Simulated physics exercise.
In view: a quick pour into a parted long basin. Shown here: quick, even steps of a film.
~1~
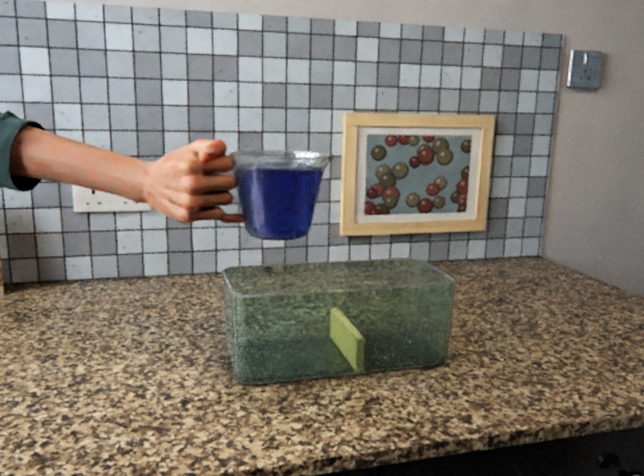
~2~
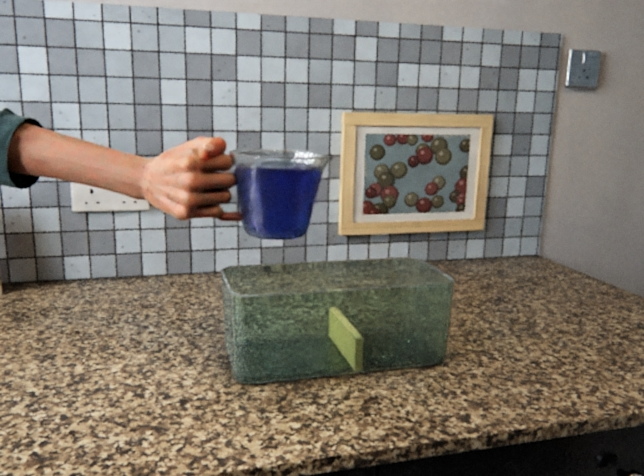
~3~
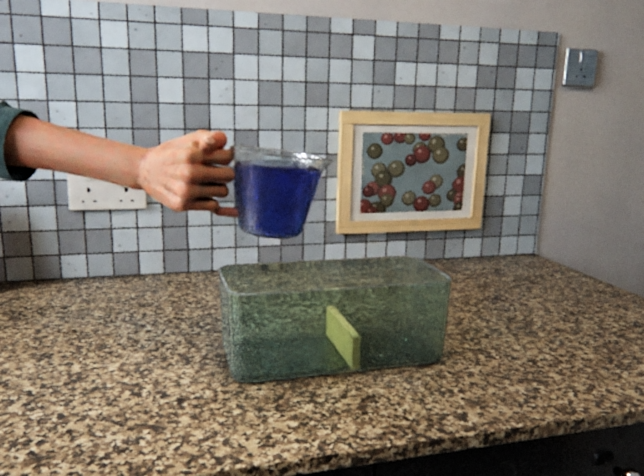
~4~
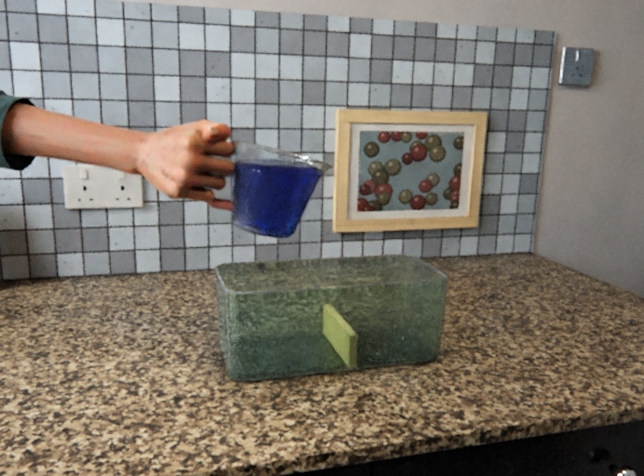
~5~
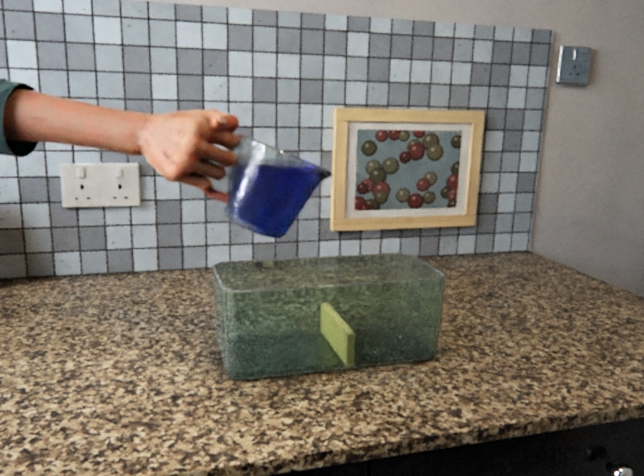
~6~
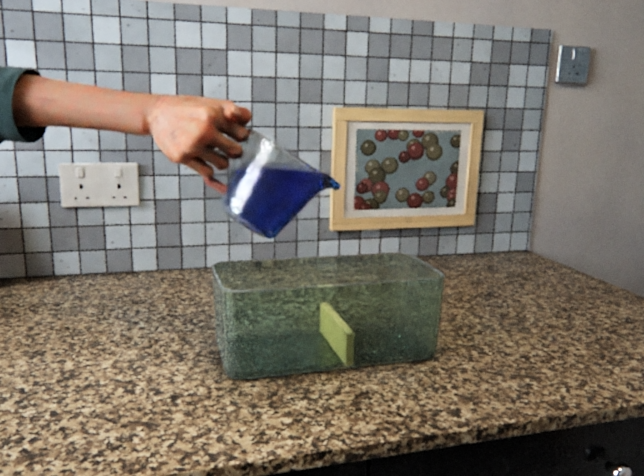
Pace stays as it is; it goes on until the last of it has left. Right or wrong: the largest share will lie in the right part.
Right.
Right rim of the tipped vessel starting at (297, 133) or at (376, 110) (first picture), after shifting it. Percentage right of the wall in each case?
You'd see around 25 per cent, and then around 75 per cent.
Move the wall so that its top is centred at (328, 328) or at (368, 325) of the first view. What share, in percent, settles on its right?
Note: Roughly 90 % in case one, 30 % in case two.
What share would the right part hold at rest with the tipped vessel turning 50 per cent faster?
About 45 per cent.
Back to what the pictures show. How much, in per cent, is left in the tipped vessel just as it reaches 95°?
Some 35 per cent has not yet come out.
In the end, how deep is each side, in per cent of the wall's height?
On the left it is 20 per cent, on the right 60.
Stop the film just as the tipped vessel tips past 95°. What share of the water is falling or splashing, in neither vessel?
Roughly 20 per cent.
A moment on, the tilt is 95° and 37 per cent is still to pour, 1 is left of the wall and 40 right of it.
Next, the tilt is 113° and 2 per cent is still to pour, 25 is left of the wall and 70 right of it.
Then the tilt is 113° and 0 per cent is still to pour, 29 is left of the wall and 70 right of it.
Later the tilt is 113° and 0 per cent is still to pour, 29 is left of the wall and 70 right of it.
In the end 29 per cent lies left of the wall, 70 right of it and 1 outside.
